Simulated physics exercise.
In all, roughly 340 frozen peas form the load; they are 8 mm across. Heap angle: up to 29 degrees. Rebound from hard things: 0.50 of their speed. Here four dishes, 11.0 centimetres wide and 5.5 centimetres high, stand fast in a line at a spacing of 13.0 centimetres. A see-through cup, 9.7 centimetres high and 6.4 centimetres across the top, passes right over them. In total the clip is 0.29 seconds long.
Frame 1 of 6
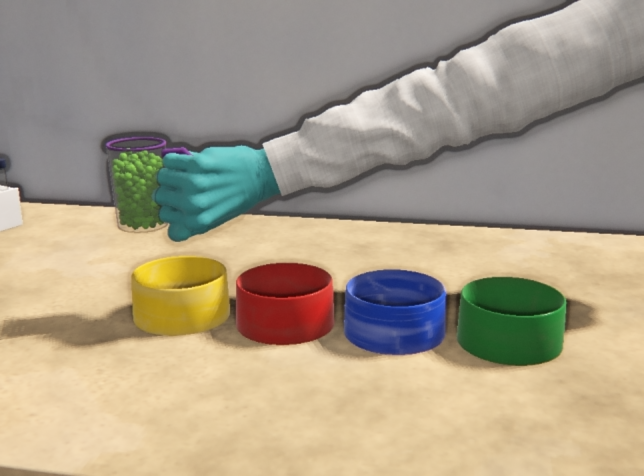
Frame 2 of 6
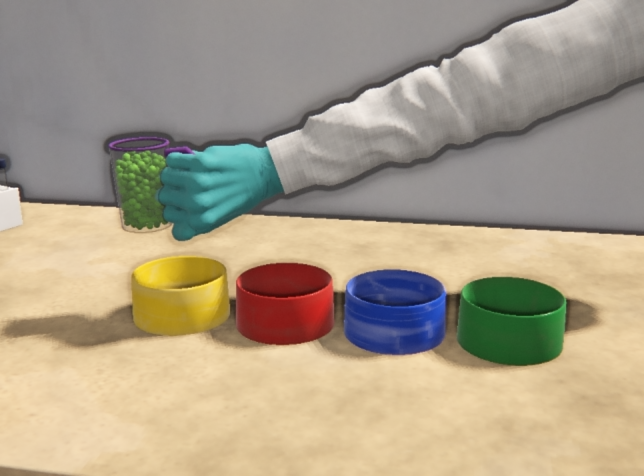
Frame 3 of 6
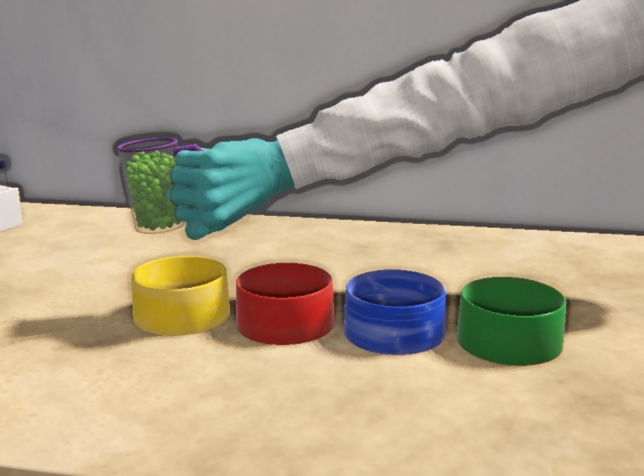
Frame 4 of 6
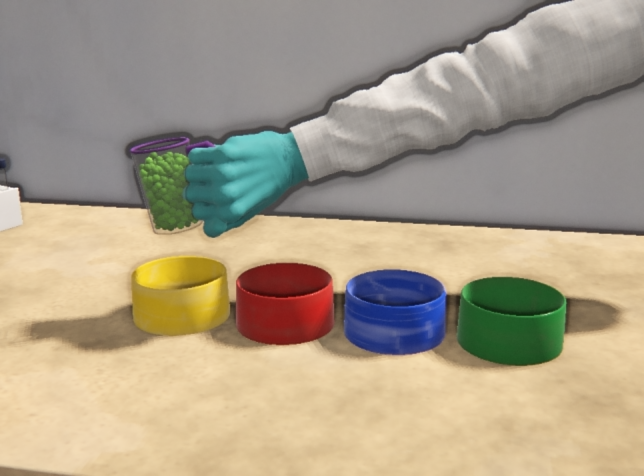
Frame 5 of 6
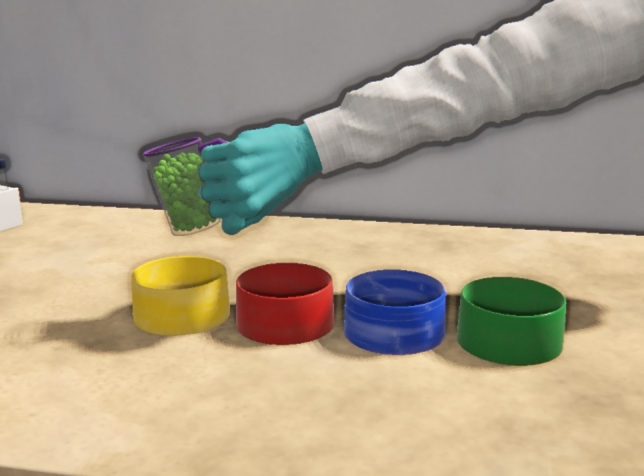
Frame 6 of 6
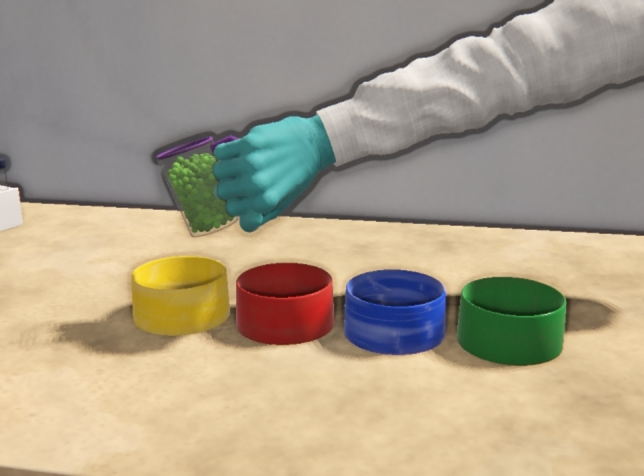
On a pale tabletop, a teal-gloved hand held a clear cup of green peas behind the yellow, red, blue and green dishes, then moved it a short way right while gradually tilting it leftward.
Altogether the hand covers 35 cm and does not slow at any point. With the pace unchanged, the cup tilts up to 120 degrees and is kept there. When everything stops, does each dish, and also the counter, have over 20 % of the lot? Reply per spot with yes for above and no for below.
Red dish: No, below. Blue dish: Yes, above. Green dish: No, below. Yellow dish: No, below. Counter: No, below.
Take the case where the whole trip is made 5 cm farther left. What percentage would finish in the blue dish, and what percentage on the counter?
Result - blue 10 / counter 60.
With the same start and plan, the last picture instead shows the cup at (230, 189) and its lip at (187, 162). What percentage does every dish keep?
It'd finish with red at 0, blue at 100, green at 0 and yellow at 0.
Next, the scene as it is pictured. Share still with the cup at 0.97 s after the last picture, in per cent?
Roughly 95 per cent, I'd say.
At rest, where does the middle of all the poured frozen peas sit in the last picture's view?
Near (384, 315).
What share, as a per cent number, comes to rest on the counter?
The share comes to some 0 percent.
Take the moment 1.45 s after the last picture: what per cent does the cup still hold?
About 10 percent of the load.
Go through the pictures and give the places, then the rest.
The first picture shows cup at (140, 185), tilt 0 degrees, lip at (110, 143), moved 0.0 cm; middle of the pieces at (141, 189); yellow dish at (179, 273); red dish at (284, 280); blue dish at (395, 288); green dish at (513, 296).
The second picture shows cup at (143, 185), tilt 1 degrees, lip at (113, 144), moved 0.4 cm; middle of the pieces at (144, 190).
The third picture shows cup at (154, 186), tilt 5 degrees, lip at (122, 146), moved 1.8 cm; middle of the pieces at (155, 190).
The fourth picture shows cup at (169, 187), tilt 9 degrees, lip at (134, 149), moved 3.6 cm; middle of the pieces at (171, 191).
The fifth picture shows cup at (185, 187), tilt 14 degrees, lip at (147, 152), moved 5.5 cm; middle of the pieces at (186, 192).
The sixth picture shows cup at (200, 188), tilt 19 degrees, lip at (160, 156), moved 7.4 cm; middle of the pieces at (202, 192); yellow dish at (179, 273); red dish at (284, 280); blue dish at (395, 288); green dish at (513, 296).
Then, 0.58 s after the last picture, tilt 66 degrees; cup holds 100 %.
Then, 0.97 s after the last picture, tilt 98 degrees; cup holds 95 %, blue 5 %.
Then, 1.45 s after the last picture, tilt 120 degrees; cup holds 10 %, blue 85 %.
In the end, red 0 %, blue 100 %, green 0 %, yellow 0 %, counter 0 %.
